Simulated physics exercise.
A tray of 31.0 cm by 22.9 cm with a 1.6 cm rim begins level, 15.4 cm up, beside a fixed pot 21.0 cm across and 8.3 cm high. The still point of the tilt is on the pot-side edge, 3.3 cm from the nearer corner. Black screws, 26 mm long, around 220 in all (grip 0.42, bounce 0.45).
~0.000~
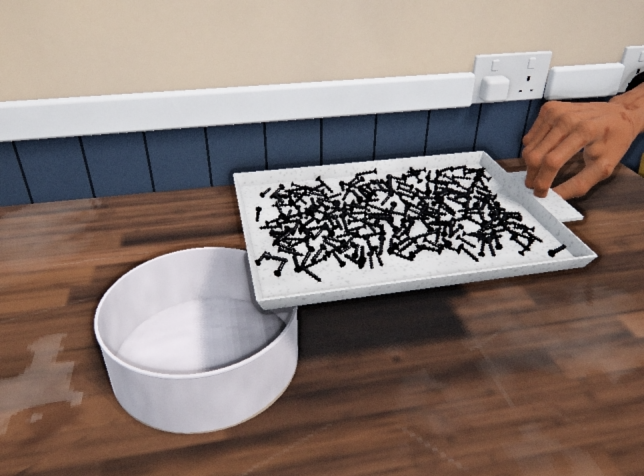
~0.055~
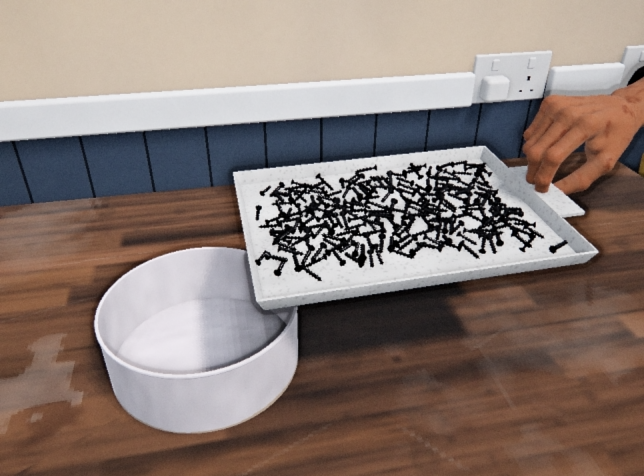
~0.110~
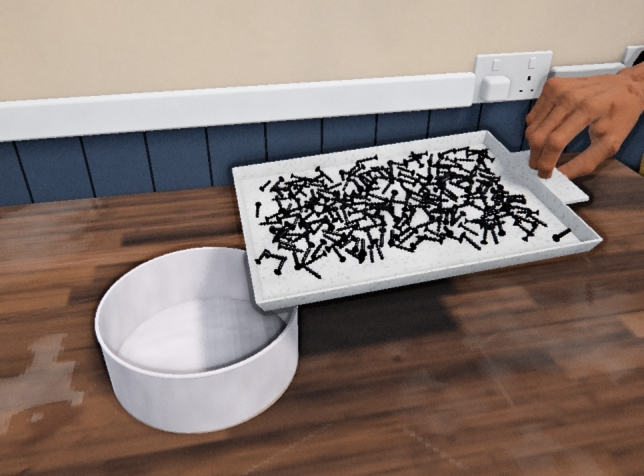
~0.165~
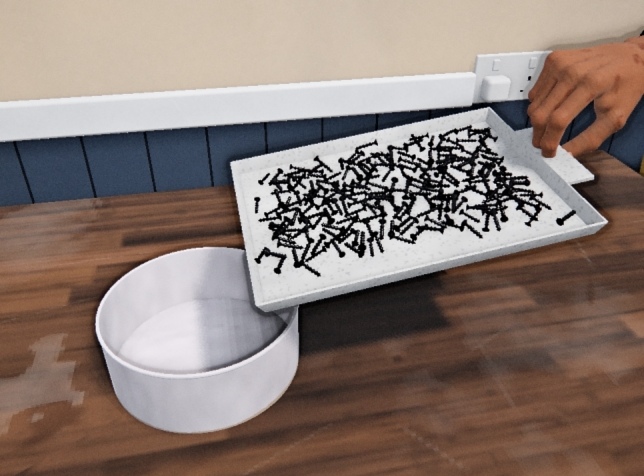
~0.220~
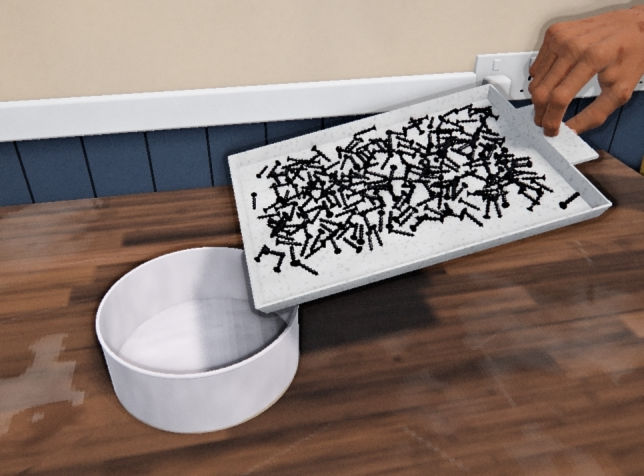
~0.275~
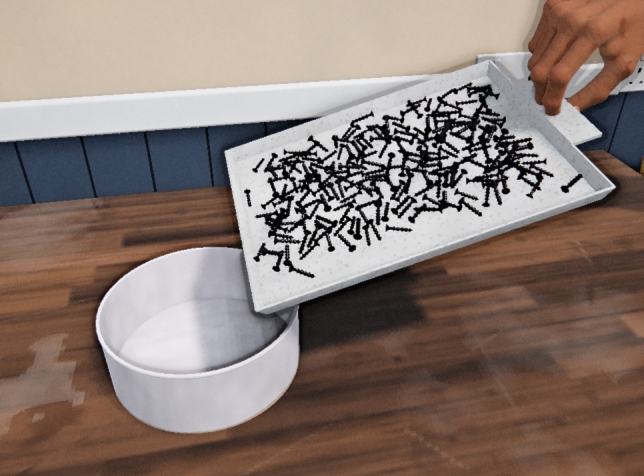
White tray of scattered black screws tilting steadily as a hand raises its right end, left edge staying beside a round white pot.
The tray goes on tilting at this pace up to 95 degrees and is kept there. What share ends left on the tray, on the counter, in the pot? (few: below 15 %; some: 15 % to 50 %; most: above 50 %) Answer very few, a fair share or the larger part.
Tray very few, counter the larger part, pot a fair share.
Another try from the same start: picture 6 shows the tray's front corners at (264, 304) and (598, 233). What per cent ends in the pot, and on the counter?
Pot 0, counter 100.
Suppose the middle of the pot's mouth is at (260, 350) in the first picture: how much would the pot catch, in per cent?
Some 100 per cent.
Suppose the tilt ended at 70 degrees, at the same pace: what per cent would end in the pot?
In that case some 30 per cent.
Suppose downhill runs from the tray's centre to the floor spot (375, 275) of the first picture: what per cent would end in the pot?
About 0 per cent.
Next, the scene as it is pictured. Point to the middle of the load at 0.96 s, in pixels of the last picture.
Around (204, 441).
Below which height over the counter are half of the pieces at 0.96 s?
About 2 cm.
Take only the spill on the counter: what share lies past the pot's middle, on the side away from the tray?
About 60 per cent.
After 0.69 s, tilt 56 degrees; the tray holds 95 %, the pot 0 %.
Then, at 0.96 s, tilt 80 degrees; the tray holds 10 %, the pot 25 %.
Then, at 1.34 s, tilt 95 degrees; the tray holds 0 %, the pot 30 %.
At rest (2.1 s), tray 0 %, counter 70 %, pot 30 %.
